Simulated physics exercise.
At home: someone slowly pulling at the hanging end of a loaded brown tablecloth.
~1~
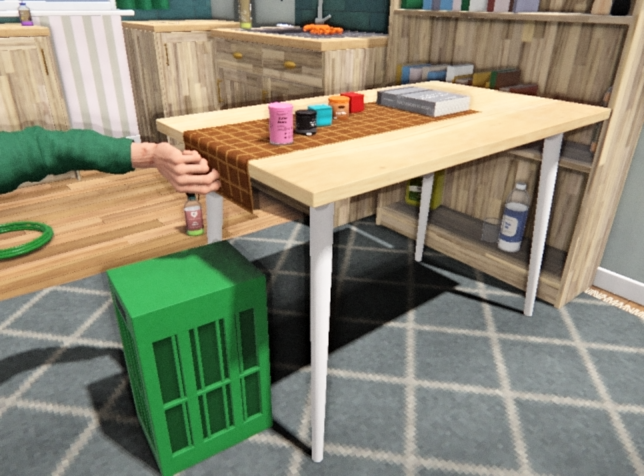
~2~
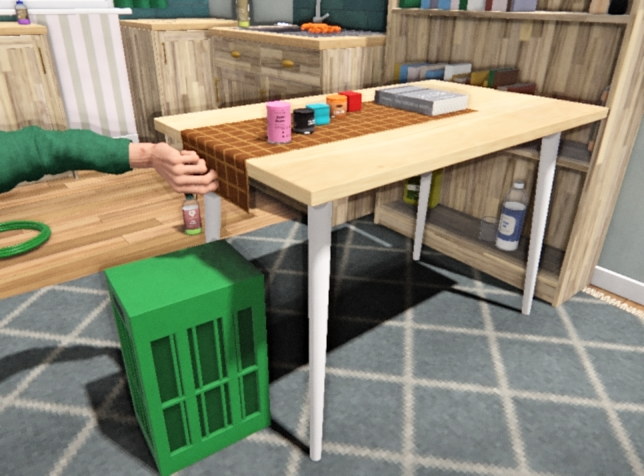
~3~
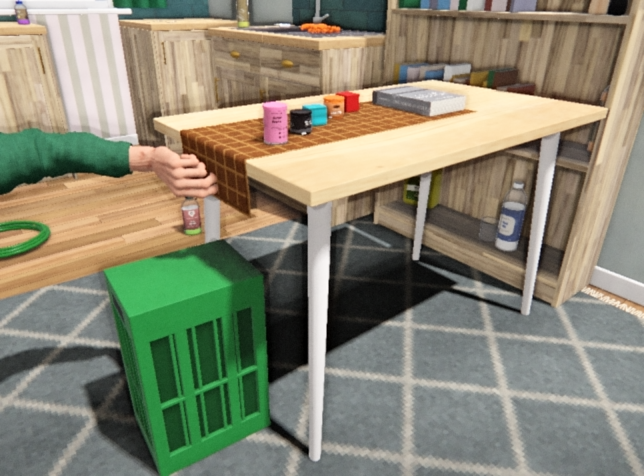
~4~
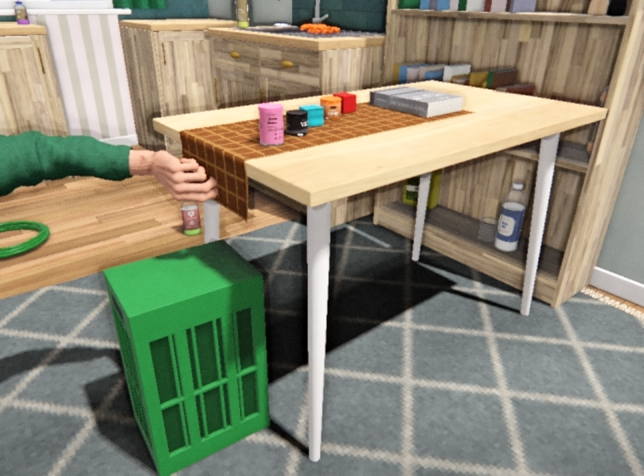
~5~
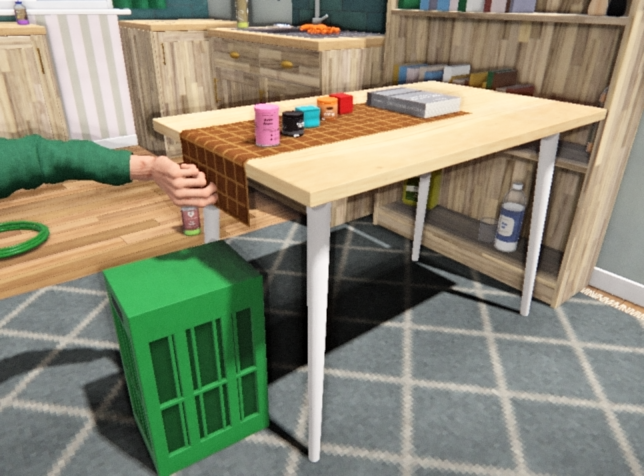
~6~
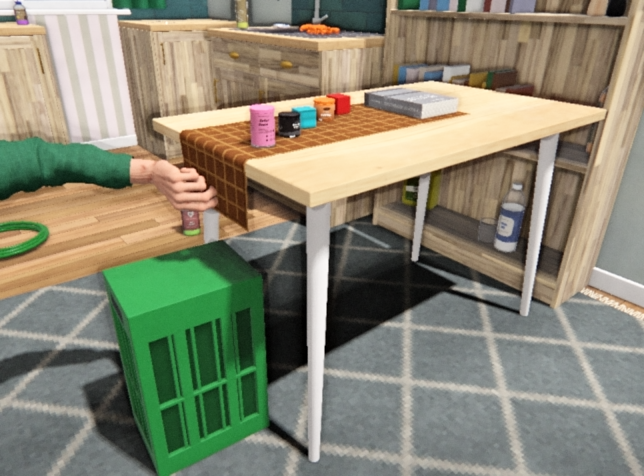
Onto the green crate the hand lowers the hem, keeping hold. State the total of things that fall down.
The total is one.
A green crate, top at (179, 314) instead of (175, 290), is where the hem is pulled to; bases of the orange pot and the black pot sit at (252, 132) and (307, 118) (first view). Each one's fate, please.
Orange pot: Lost; black pot: Safe.
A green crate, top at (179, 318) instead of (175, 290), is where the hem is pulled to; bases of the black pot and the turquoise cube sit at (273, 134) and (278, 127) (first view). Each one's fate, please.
The black pot does not stay aboard, and the turquoise cube does not stay aboard.
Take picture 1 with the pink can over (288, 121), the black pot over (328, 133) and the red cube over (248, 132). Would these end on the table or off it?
Here's how it goes: The pink can remains in place, the black pot remains in place and the red cube leaves the top.
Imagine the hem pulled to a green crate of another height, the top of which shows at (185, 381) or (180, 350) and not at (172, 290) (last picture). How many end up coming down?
Counts: 4, 3.
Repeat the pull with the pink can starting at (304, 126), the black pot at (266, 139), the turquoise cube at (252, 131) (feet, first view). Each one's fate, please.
My call: The pink can hangs on; the black pot takes a tumble; the turquoise cube takes a tumble.
Soon after, hem near (217, 243); all still up.
Then, hem on the crate; pink can gone.
At rest, hem on the crate; pink can gone. The answer is one.
